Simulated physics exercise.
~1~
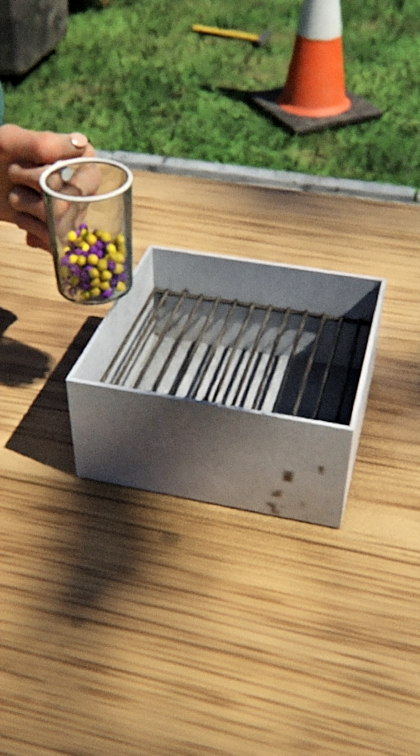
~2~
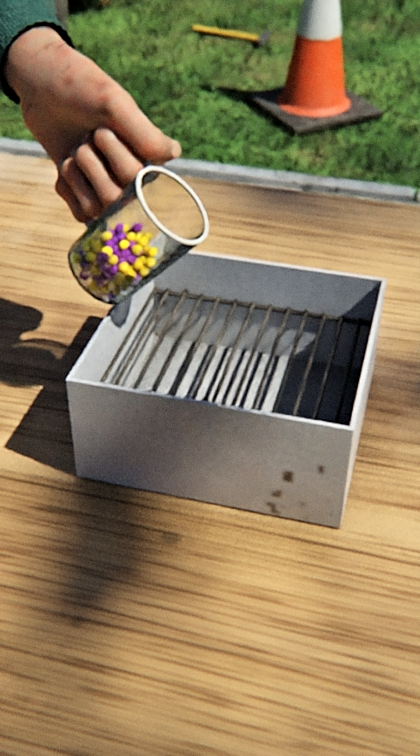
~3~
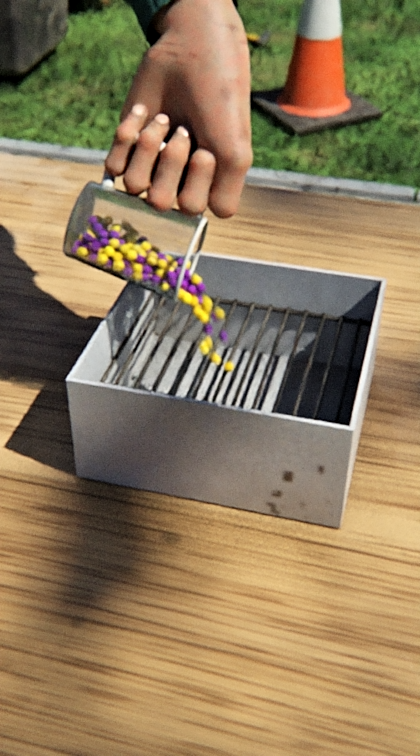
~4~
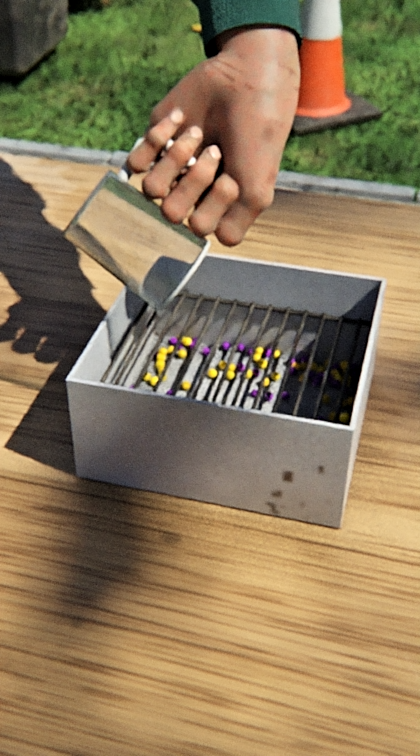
A hand carrying a glass cup rightward and tipping purple and yellow pieces onto box wires, nearly all dropping through, cup emptied.
